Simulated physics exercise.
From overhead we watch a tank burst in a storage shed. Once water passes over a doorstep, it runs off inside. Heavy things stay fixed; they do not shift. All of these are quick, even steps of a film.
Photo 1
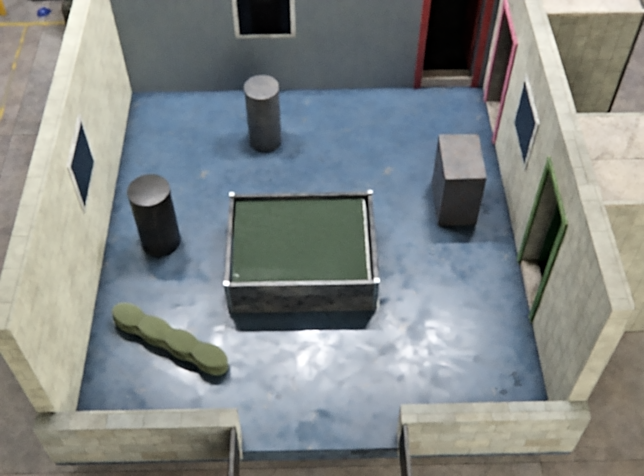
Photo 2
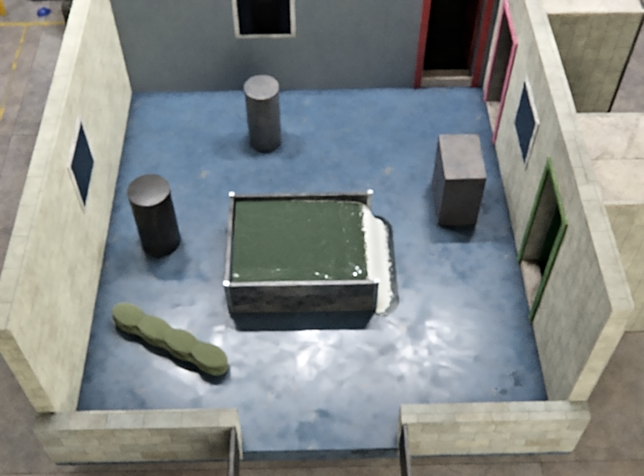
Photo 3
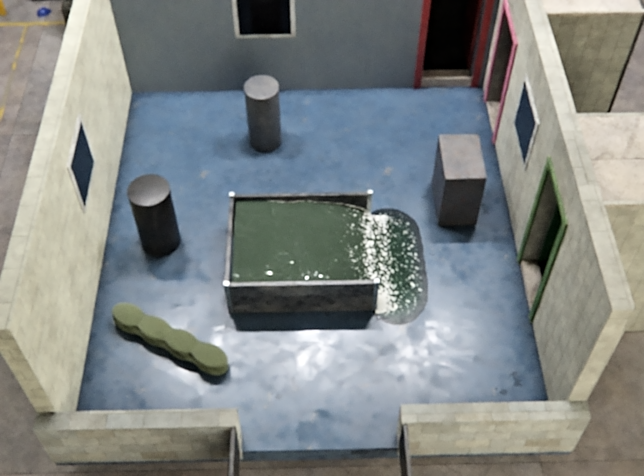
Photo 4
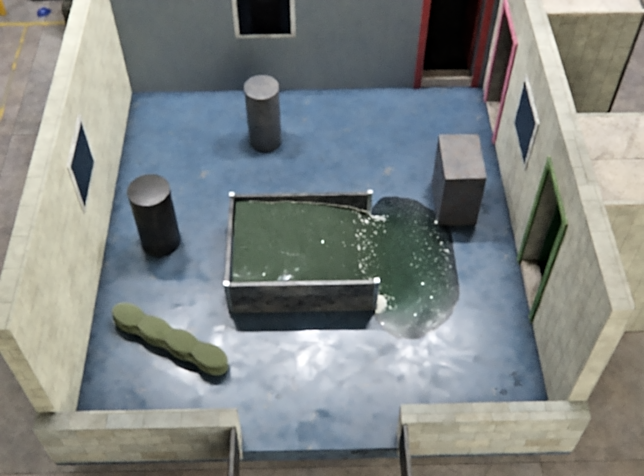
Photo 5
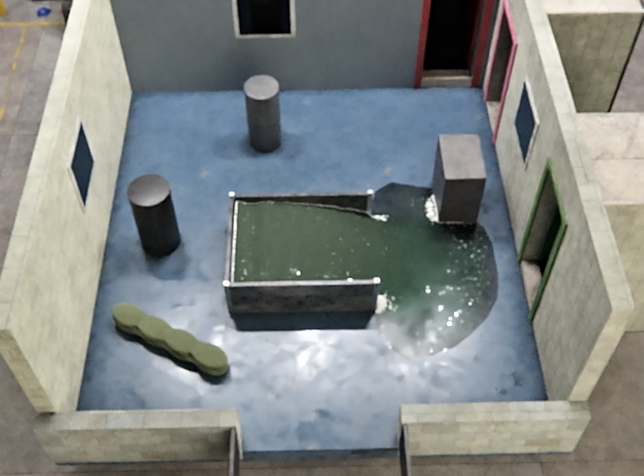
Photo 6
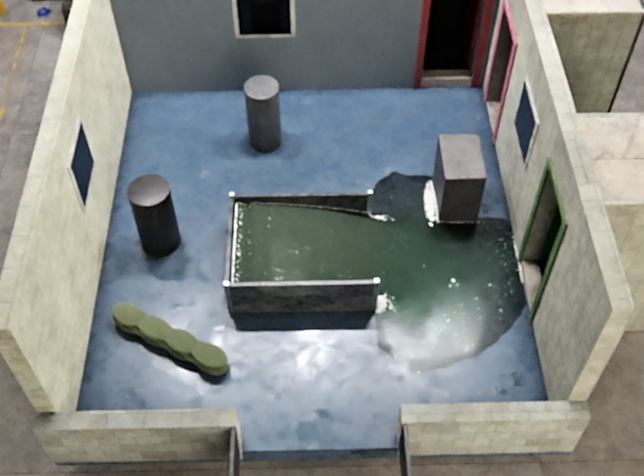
Green water pours from the tank's open right side and spreads across the blue floor.
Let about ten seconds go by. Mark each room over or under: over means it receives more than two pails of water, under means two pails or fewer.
Pink door - over; green door - over; red door - under.
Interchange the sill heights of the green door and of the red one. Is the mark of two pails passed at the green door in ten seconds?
One by one, the green door simply receives more.
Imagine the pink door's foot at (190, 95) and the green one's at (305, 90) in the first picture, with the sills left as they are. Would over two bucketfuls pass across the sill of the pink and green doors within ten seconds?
First the pink door, which stays on the safe side, then the green door, which stays on the safe side.
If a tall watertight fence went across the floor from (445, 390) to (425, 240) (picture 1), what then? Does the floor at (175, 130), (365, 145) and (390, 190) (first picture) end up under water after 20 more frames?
Taking them in order, I'd say parched, soaked and soaked.
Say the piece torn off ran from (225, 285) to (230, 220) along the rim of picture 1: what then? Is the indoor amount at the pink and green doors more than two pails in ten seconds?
Looking at both, I'd say the pink door crosses the line and the green door doesn't reach it.
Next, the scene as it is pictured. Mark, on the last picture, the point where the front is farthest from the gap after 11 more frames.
I'd say at around (447, 89).
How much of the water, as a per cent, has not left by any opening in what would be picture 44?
Result: Close to 86 %.
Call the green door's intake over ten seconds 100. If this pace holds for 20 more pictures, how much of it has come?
Some 95 per cent.
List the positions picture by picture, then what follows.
In the first frame, still water in the water tank at (301, 240).
In the second frame, water pours out at (370, 254) and has run to (379, 313).
In the third frame, the front is at (409, 316), out from the gap at (370, 256).
In the fourth frame, water pours out at (370, 257) and has run to (439, 319).
In the fifth frame, water pours out at (370, 257) and has run to (492, 286).
In the sixth frame, water pours out at (370, 257) and has run to (523, 296).
A moment on, water covers 20 % of the floor; the pink door not reached, the green door over two buckets in, the red door not reached.
Next, water covers 30 % of the floor; the pink door wet at the sill, nothing in, the green door far over two buckets in, the red door wet at the sill, nothing in.
Then, water covers 45 % of the floor; the pink door under two buckets in, the green door far over two buckets in, the red door wet at the sill, nothing in.
Later, water covers 75 % of the floor; the pink door over two buckets in, the green door far over two buckets in, the red door wet at the sill, nothing in.
In the end, water covers 95 % of the floor; the pink door over two buckets in, the green door far over two buckets in, the red door wet at the sill, nothing in.
